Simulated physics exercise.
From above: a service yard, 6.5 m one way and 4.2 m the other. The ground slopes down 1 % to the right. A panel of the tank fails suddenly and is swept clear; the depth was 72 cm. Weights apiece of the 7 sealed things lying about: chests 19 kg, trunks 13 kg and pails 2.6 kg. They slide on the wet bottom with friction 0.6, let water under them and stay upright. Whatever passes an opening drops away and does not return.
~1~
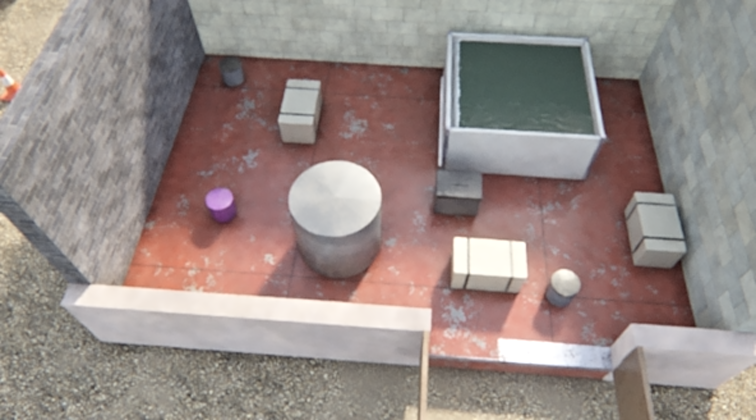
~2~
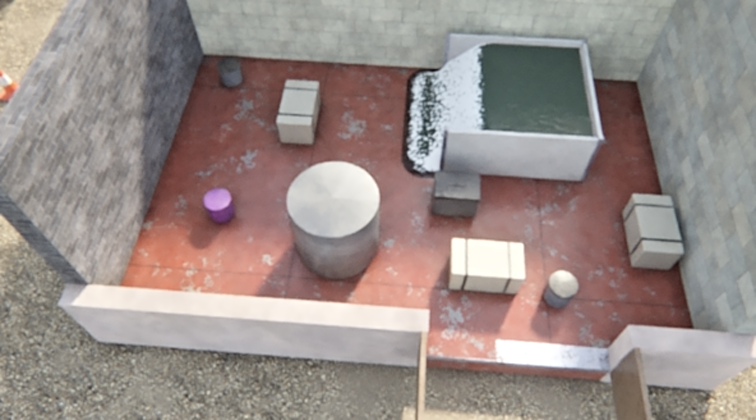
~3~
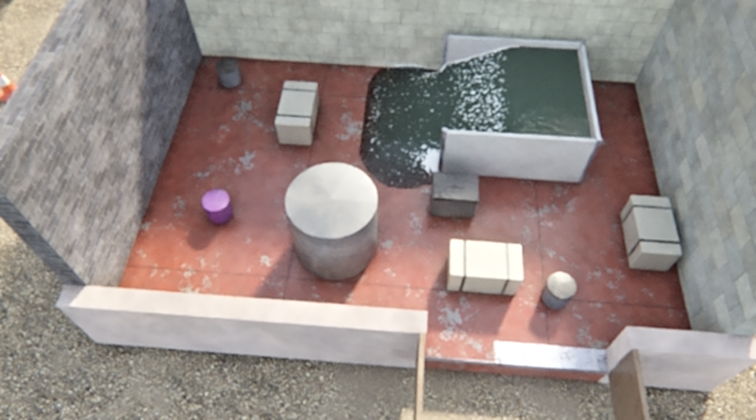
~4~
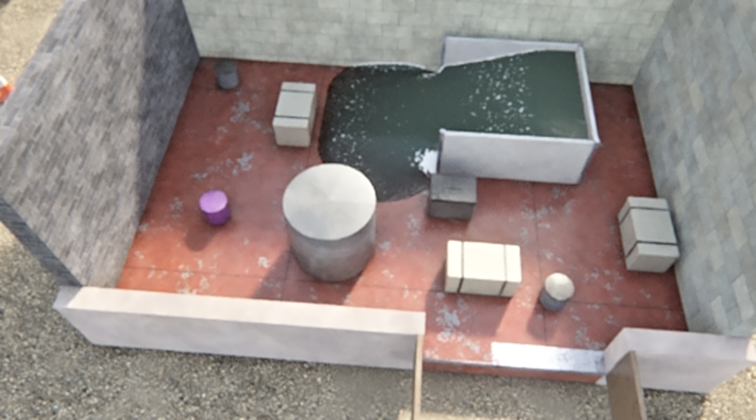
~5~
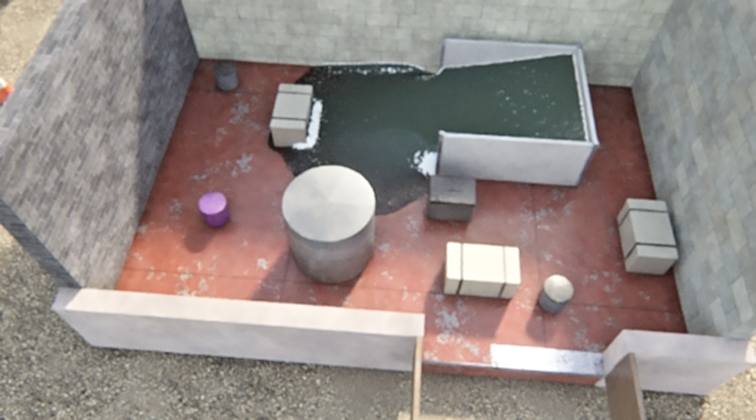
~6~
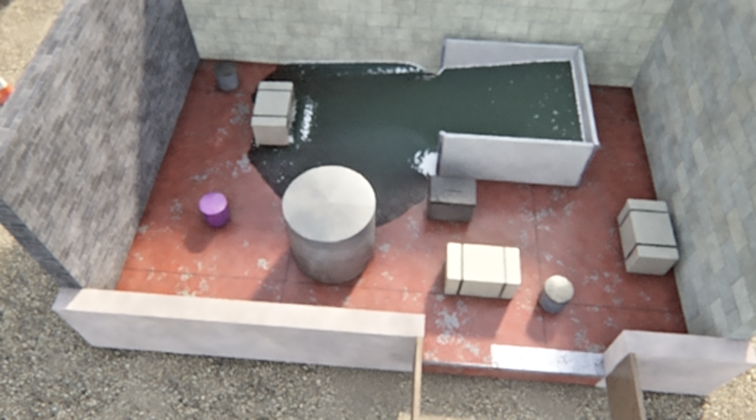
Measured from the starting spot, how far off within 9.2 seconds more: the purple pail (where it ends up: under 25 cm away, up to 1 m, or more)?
Purple pail ends far away.
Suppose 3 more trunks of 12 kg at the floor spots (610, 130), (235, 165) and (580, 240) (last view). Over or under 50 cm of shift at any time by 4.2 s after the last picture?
In turn: Under, more, less.
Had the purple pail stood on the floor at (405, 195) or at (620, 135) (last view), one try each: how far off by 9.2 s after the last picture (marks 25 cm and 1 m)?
In turn: It travels far; it slides a little.
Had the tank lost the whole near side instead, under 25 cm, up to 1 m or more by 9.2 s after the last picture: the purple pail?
In that case the purple pail slides a little.
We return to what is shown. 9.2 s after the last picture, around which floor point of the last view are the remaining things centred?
Near (525, 203).
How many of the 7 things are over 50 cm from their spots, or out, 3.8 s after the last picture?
By then 4.
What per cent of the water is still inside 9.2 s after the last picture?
Some 92 per cent remains.
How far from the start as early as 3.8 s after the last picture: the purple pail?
Roughly 350 cm by then.
Then, 1.2 s after the last picture the purple pail is near (129, 245), 1.1 m from its start, afloat; 0 of 7 are out; 3 afloat.
Then, 3.8 s after the last picture the purple pail is near (483, 251), 3.3 m from its start, afloat; 0 of 7 are out; 3 afloat.
Then, 6.2 s after the last picture the purple pail is near (580, 180), 4.6 m from its start, afloat; 0 of 7 are out; 6 afloat.
Then, 9.2 s after the last picture the purple pail is near (620, 159), 5.2 m from its start, afloat; 0 of 7 are out; 6 afloat.
